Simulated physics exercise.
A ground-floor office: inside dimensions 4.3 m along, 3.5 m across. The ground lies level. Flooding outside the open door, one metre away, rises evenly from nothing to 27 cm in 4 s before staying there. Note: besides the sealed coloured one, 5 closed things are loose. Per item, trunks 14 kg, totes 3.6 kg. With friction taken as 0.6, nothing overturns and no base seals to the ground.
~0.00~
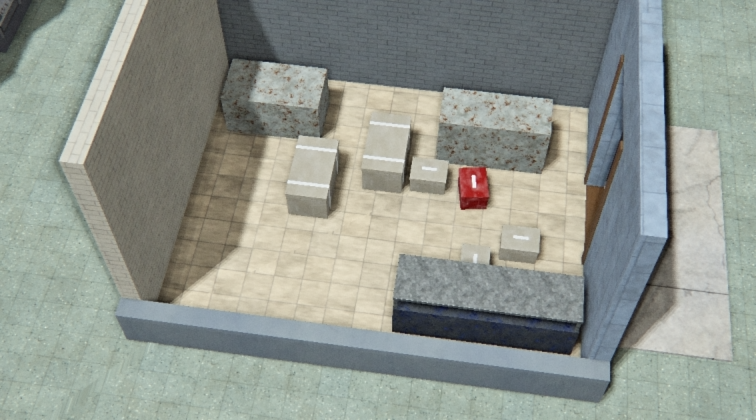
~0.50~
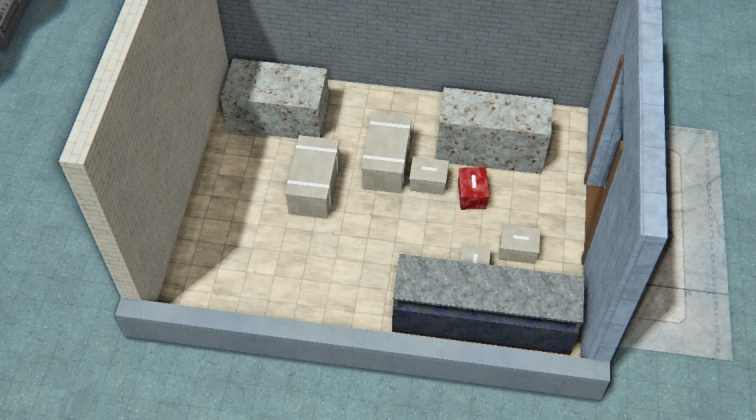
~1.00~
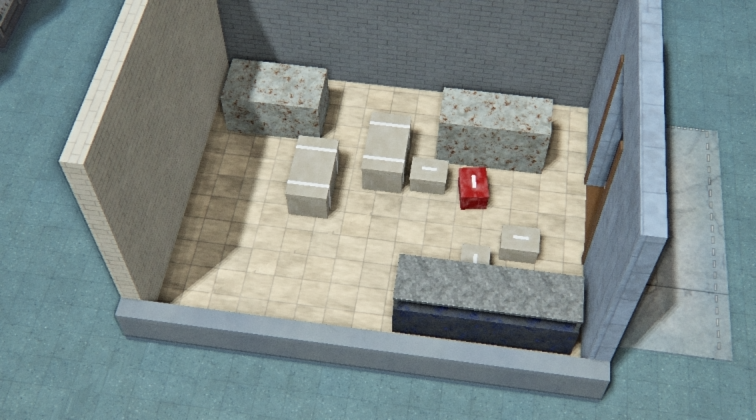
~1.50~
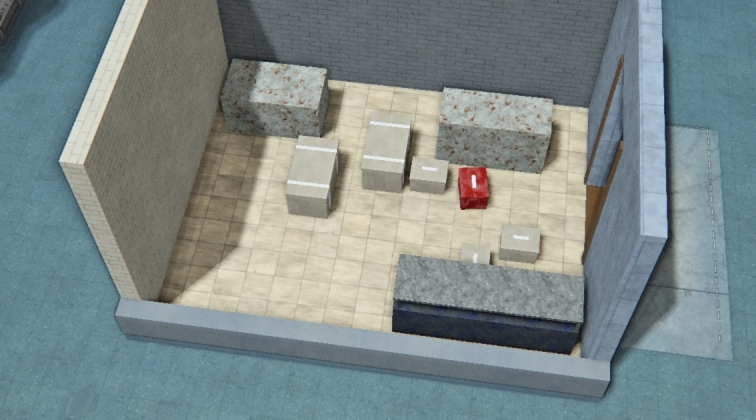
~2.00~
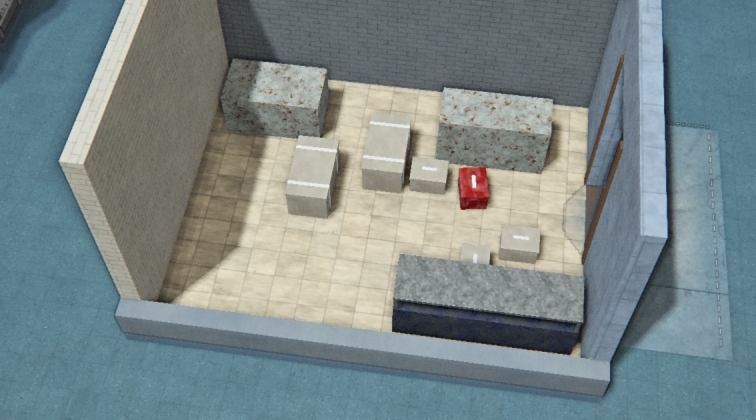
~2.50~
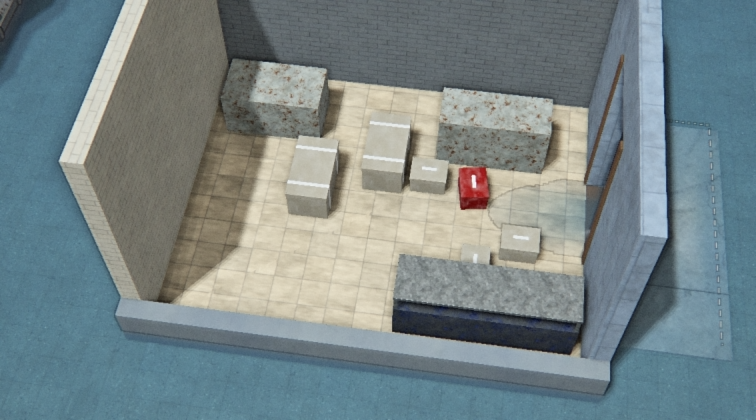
A roofless office room with a pale tiled floor, a cream wall on the left and grey-blue walls elsewhere is seen from high above by a still camera. Speckled grey blocks stand at the back, pale boxes and a small red one sit mid-floor, and a dark-sided counter is in front. Bluish water spreads over the ground outside, then a thin sheet slides through the right doorway toward the unmoving boxes.
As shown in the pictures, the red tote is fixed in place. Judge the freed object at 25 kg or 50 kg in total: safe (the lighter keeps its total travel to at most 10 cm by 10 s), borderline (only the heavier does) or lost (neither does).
Pretty sure it takes the high figure.
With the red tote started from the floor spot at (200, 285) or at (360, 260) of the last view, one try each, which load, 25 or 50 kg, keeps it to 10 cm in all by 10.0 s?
The first try gives success with both; the second gives success with both.
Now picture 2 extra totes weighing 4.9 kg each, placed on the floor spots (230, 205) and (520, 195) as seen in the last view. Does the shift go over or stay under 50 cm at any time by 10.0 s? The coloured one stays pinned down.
First one: Beyond the limit; second one: Inside the limit.
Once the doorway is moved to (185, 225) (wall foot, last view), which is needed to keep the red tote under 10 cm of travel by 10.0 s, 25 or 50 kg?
If so, then the first option suffices.
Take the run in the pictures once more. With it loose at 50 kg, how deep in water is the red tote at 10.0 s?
13 cm, roughly.
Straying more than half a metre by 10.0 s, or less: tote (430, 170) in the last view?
Result: Threshold not reached.
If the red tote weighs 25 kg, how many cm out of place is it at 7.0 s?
About 40 cm.
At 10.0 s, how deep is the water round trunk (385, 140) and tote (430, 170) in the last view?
Roughly 10 and 5 cm.
After 3.5 s the red tote would be 0 cm from its start with 25 kg and 0 cm from its start with 50 kg; 8 cm of water round it then.
After 4.5 s the red tote would be 6 cm from its start with 25 kg and 0 cm from its start with 50 kg; 11 cm of water round it then.
After 7.0 s the red tote would be 44 cm from its start with 25 kg and 0 cm from its start with 50 kg; 11 cm of water round it then.
After 10.0 s the red tote would be 75 cm from its start with 25 kg and 0 cm from its start with 50 kg; 13 cm of water round it then.
